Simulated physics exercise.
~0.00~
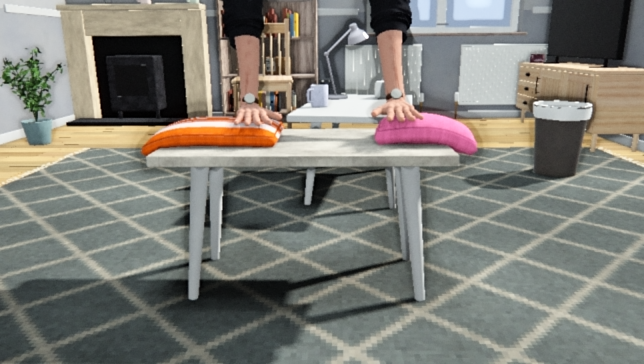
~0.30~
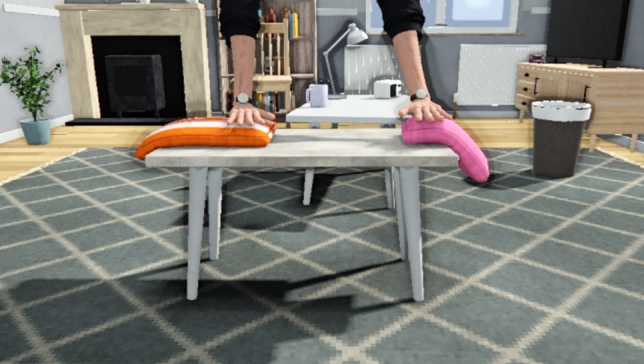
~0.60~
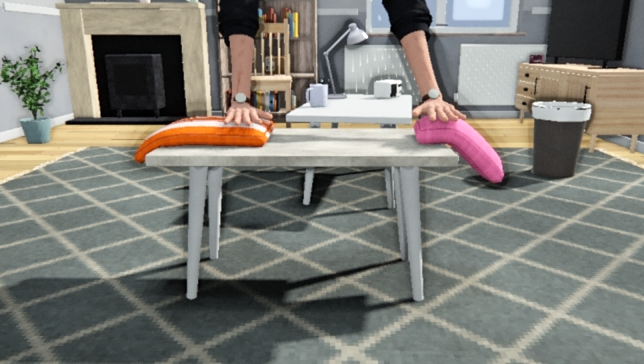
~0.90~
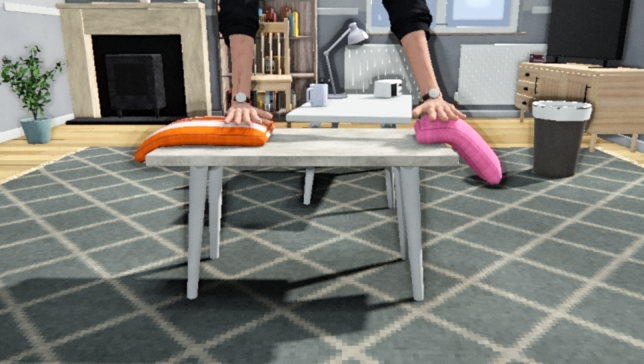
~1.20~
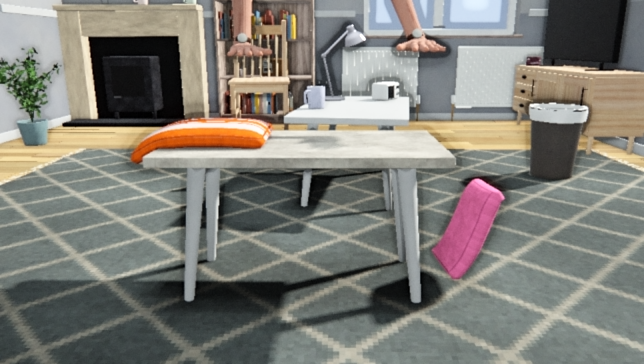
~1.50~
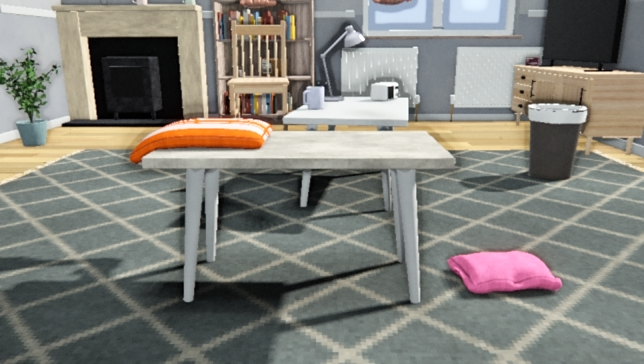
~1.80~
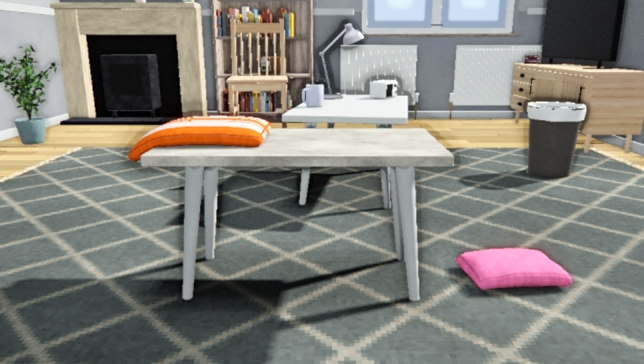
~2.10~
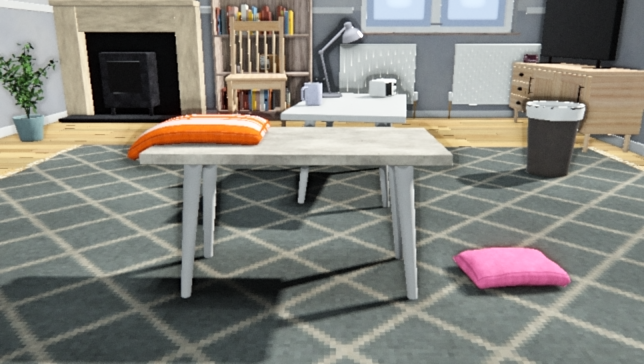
Two hands press on a pink rice sack at the right end of a pale side table and an orange folded blanket with white stripes at the left, seen from the front in a living room with a patterned grey rug, a fireplace and a bin. They slide the two apart, the blanket slightly left and the sack right until it droops over the edge. The hands then lift and withdraw. The sack tips off and drops to the rug, where it settles flat to the right of the table. The blanket stays on the tabletop.
